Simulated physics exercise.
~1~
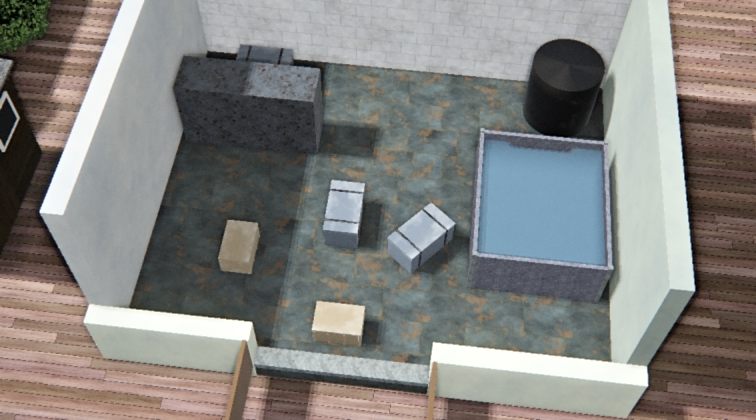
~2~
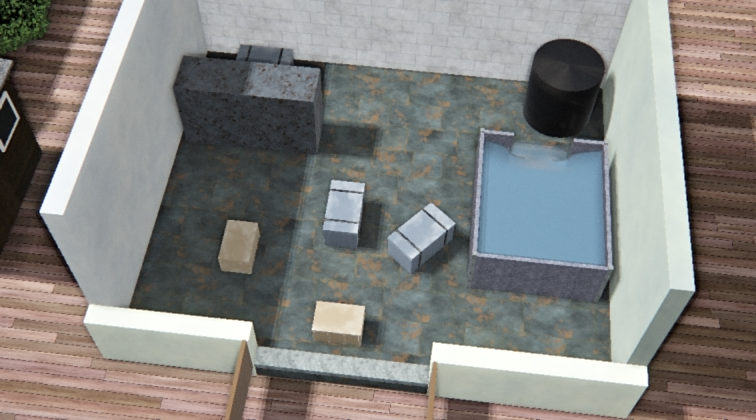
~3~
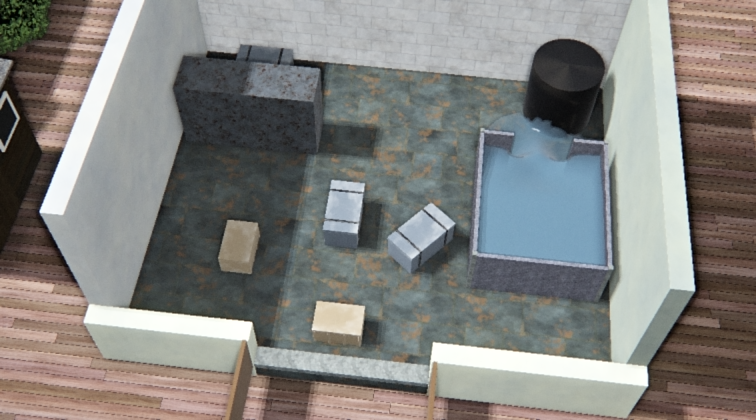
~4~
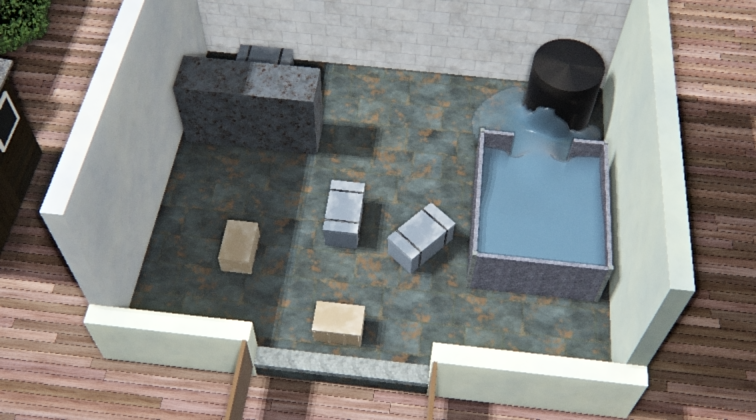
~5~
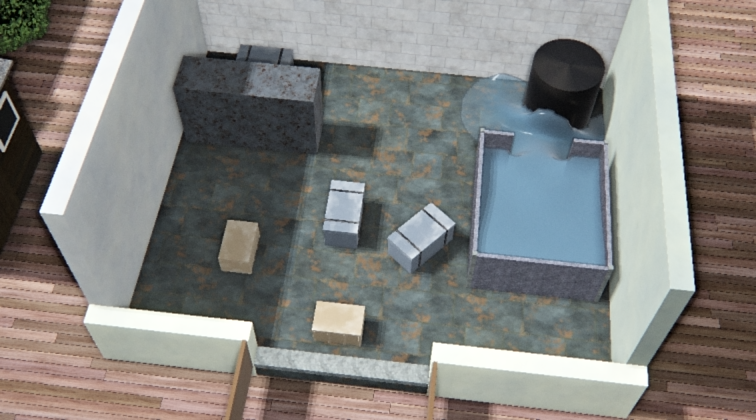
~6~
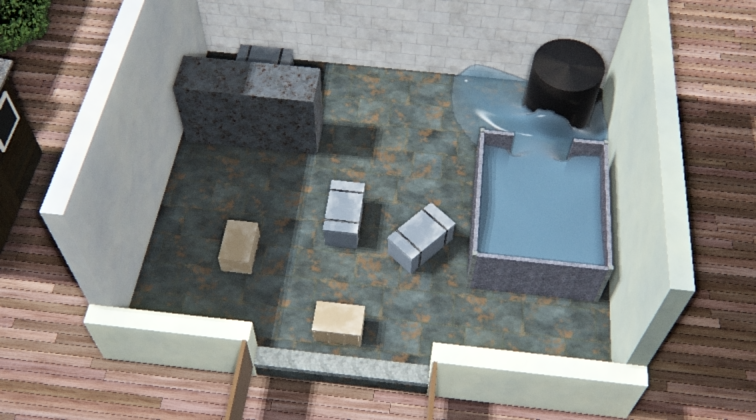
Water pours from a gap in the tank's back wall and spreads around the black barrel.
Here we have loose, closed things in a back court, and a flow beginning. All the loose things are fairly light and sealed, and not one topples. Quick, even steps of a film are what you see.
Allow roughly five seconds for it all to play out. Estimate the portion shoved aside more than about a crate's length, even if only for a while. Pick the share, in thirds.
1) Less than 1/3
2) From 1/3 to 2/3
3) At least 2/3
Less than 1/3.
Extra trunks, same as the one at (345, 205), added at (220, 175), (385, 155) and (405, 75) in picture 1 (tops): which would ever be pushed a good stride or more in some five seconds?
Sequence: Doesn't go far, doesn't go far, travels that far.
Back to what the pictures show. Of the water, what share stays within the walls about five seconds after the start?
100 %.
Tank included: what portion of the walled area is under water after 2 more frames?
Something like 25 in a hundred.
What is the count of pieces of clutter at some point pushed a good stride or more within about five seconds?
I count 1.
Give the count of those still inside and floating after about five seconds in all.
It works out to 1.
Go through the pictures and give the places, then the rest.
A trunk at (264, 57), on the bottom; a trunk at (422, 230) rests on the ground; 0 of 5 have shifted, in the first frame.
A trunk at (264, 57) rests on the ground; a trunk at (422, 230) rests on the ground; 0 of 5 have shifted, in the second frame.
A trunk at (264, 57) rests on the ground; a trunk at (422, 230), on the bottom; 0 of 5 have shifted, in the third frame.
A trunk at (264, 57), on the bottom; a trunk at (422, 230) rests on the ground; 0 of 5 have shifted, in the fourth frame.
A trunk at (264, 57), on the bottom; a trunk at (422, 230) rests on the ground; 0 of 5 have shifted, in the fifth frame.
A trunk at (264, 57) rests on the ground; a trunk at (422, 230) rests on the ground; 0 of 5 have shifted, in the sixth frame.
A moment on, 0 of 5 are well off their spots; 0 afloat.
Next, 0 of 5 are well off their spots; 0 afloat.
Later, 0 of 5 are well off their spots; 1 afloat.
In the end, 0 of 5 are well off their spots, and 1 have been at some point; 1 afloat.
